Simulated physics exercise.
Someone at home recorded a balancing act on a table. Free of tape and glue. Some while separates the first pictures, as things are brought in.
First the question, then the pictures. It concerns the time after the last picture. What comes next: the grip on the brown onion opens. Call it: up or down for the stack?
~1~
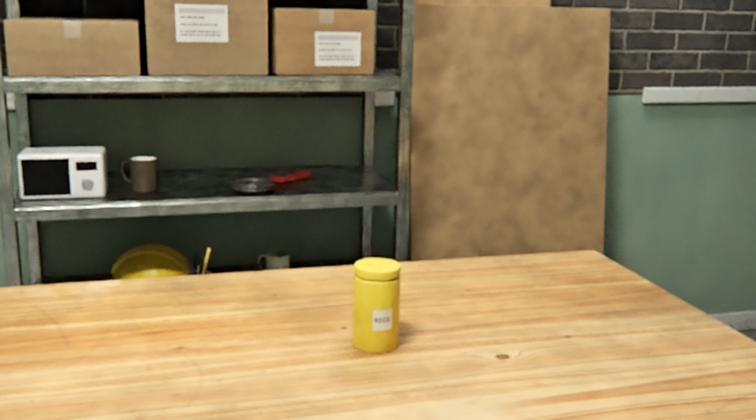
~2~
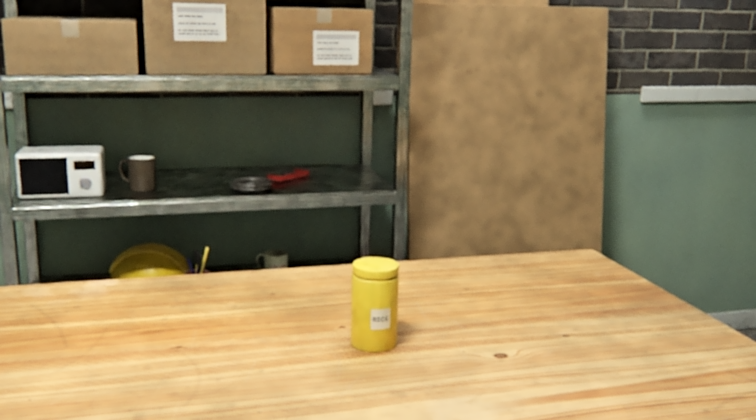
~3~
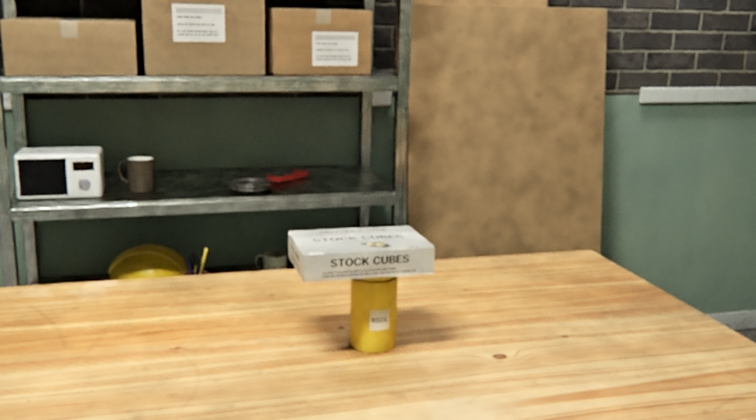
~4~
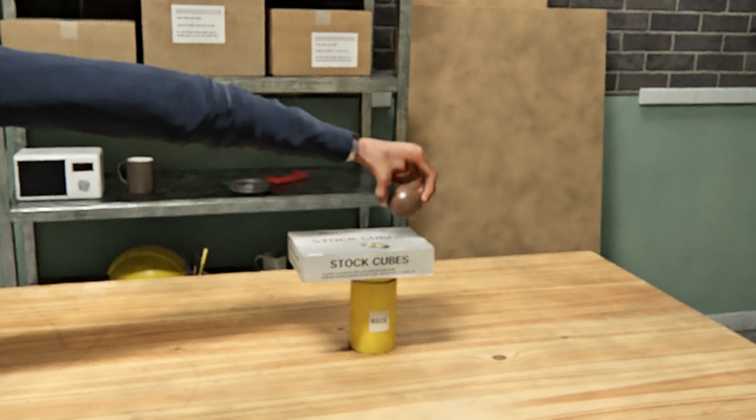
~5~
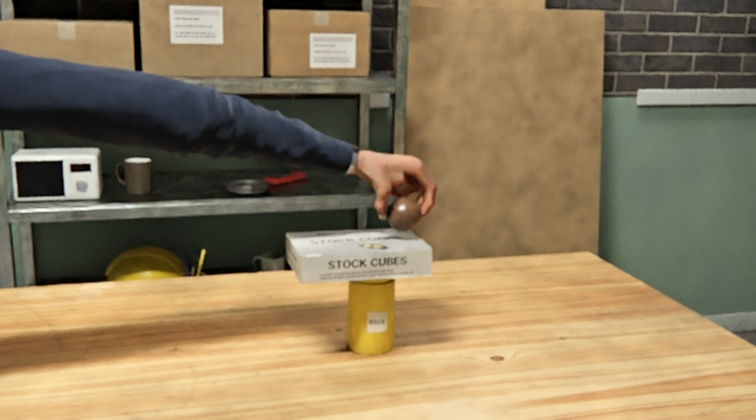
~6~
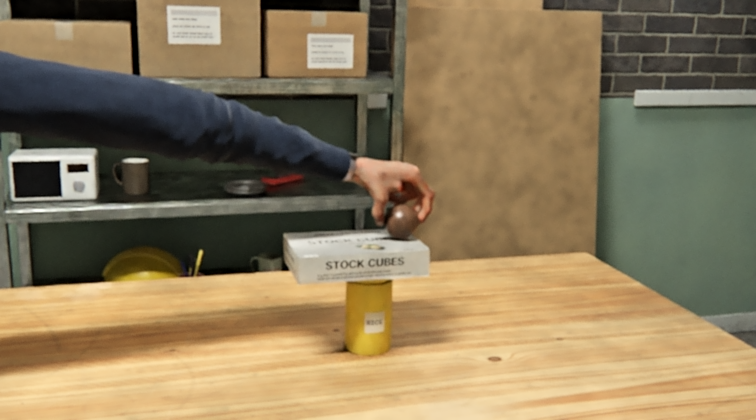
Up - it stays standing.
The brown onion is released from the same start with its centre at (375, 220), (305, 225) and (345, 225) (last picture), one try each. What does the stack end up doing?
Stands firm, topples, stands firm.
Then, 0.50 s past the last view, nothing moves.
Then, 1.10 s past the last view, brown onion resting near (401, 221).
Finally, all 3 still in place. Final places as the last picture's camera would see them, brown onion near (401, 222). The stack stays up.
